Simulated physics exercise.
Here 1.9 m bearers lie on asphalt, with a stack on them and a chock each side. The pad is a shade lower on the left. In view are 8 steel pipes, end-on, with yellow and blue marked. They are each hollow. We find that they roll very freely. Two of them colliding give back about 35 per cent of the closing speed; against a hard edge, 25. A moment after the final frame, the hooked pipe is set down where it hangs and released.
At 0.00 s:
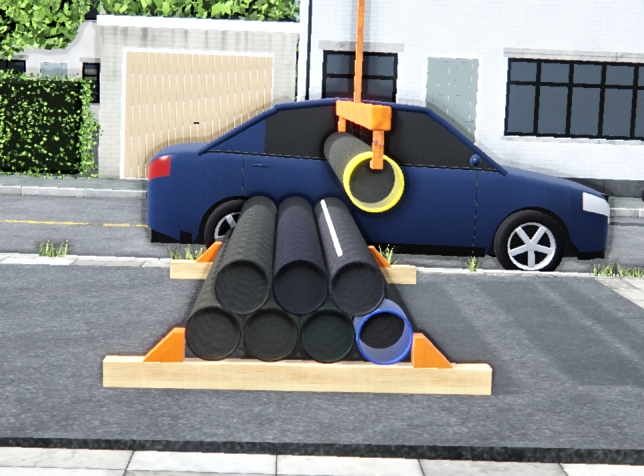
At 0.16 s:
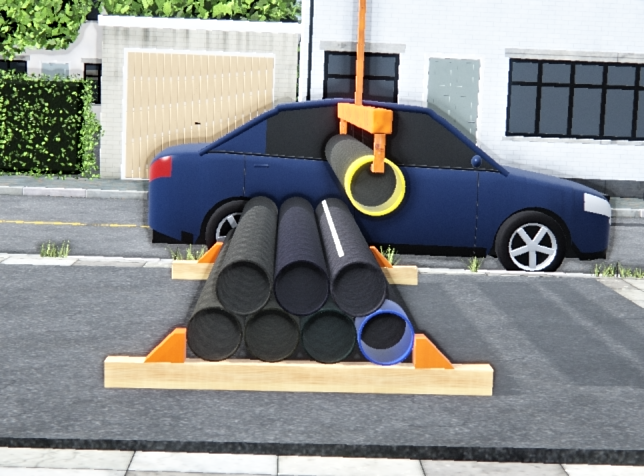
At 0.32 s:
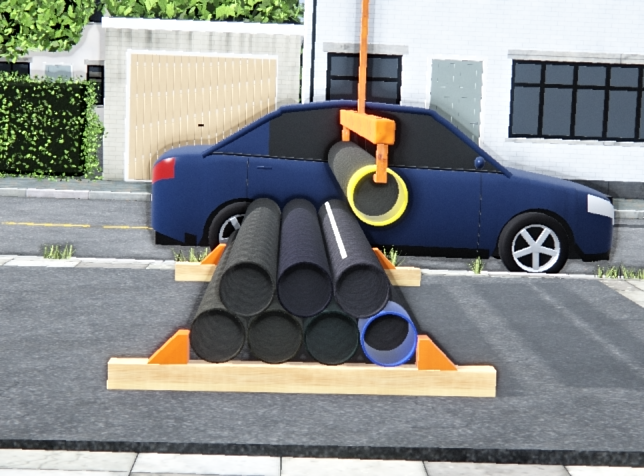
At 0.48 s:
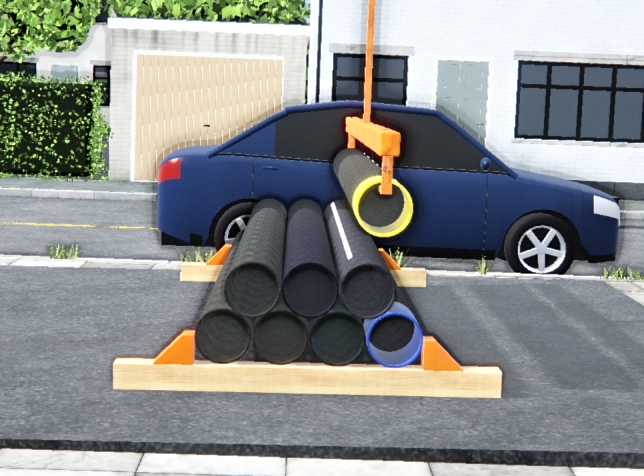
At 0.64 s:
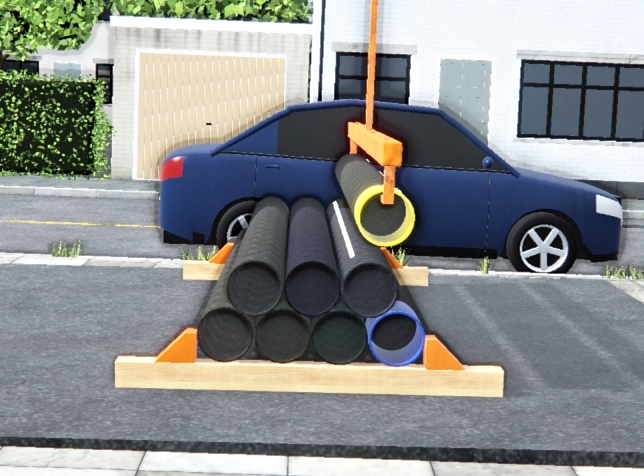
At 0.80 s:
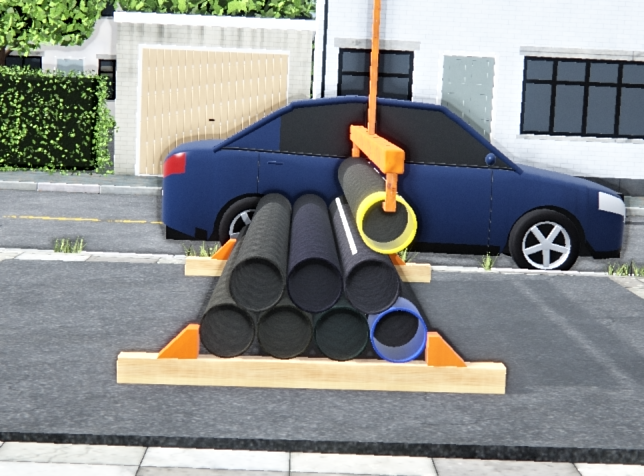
A dark blue car standing behind a stack of black pipes as an orange hook lowers a yellow-rimmed pipe toward them.
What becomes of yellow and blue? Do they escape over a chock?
Once it settles, the yellow one tumbles away while the Blue one is kept back.
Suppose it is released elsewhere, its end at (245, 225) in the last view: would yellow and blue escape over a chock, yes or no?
Then yellow yes, blue no.
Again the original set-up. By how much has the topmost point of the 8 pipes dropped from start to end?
50 cm.
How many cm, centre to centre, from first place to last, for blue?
Shift - blue 0.
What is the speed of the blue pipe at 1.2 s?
Speed: Approx. 0.0 m/s.
After 1.2 s, yellow is up on others, 15 cm inside the right chock, rolling right; blue is on the bearers, 15 cm inside the right chock; 0 off the stack.
After 1.6 s, yellow is beyond the right chock, rolling right; no change for blue; 1 off the stack.
At rest (2.7 s), yellow is beyond the right chock; blue is on the bearers, 15 cm inside the right chock; 1 off the stack.
